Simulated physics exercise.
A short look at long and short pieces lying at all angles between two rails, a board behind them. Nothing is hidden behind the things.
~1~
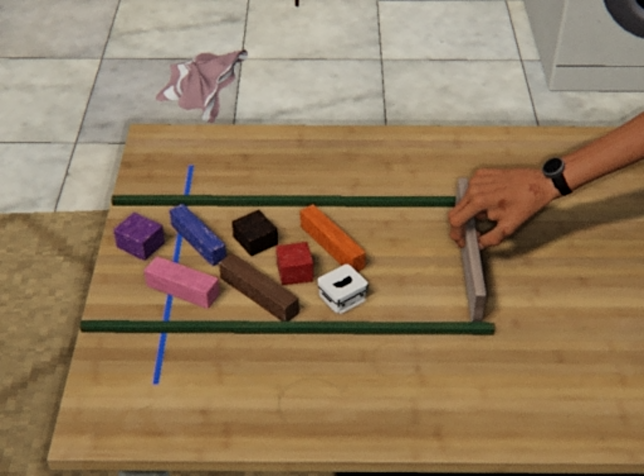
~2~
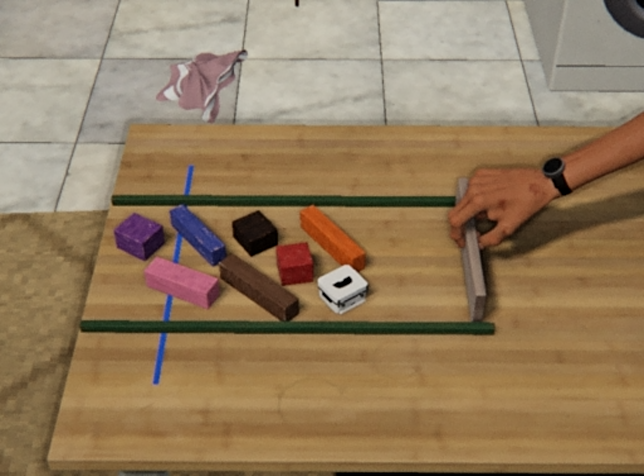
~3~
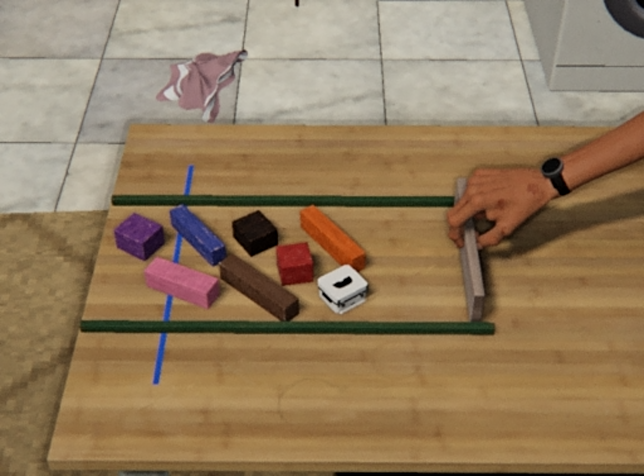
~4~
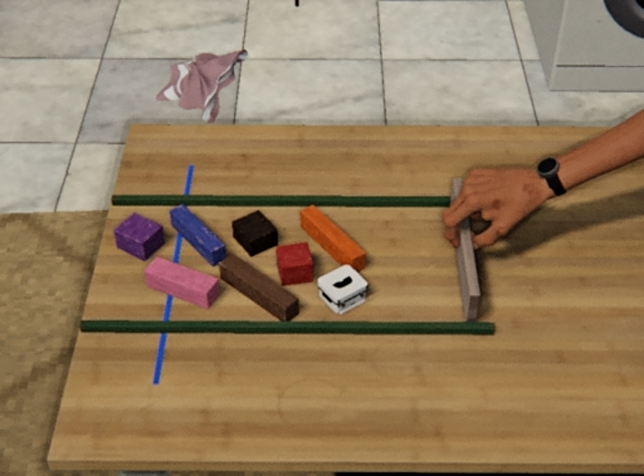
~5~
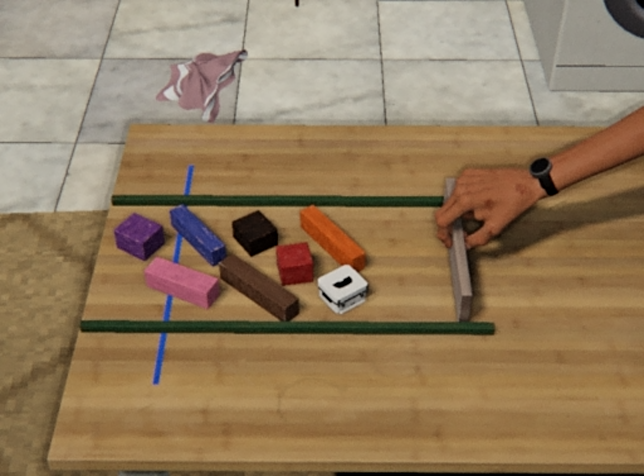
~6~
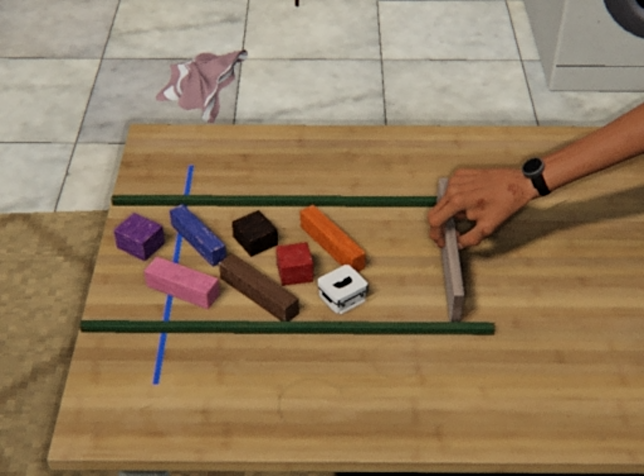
On a wooden table, a hand slides a board slightly left between two green rails.
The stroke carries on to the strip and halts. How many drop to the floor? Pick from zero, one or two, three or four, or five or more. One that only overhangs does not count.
Here the number that fall off is one or two.
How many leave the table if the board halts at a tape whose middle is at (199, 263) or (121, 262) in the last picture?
Try by try, 0 and 6.
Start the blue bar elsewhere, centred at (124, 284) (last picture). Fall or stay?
From there it tumbles off.
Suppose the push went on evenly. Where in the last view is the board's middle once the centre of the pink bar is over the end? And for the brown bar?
About (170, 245), and (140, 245) for the other.
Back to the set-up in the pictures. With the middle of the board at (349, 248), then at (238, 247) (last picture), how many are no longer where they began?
2 and 7.
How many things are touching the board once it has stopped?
In contact: 3.
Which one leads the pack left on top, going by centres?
The pink bar.
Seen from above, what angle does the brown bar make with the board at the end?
Roughly 55° out of line.
Soon after, none off yet; purple block at rest near (139, 237); pink bar at rest near (182, 283); blue bar at rest near (198, 235).
At rest, the number that fall off is one or two; fallen, purple block.
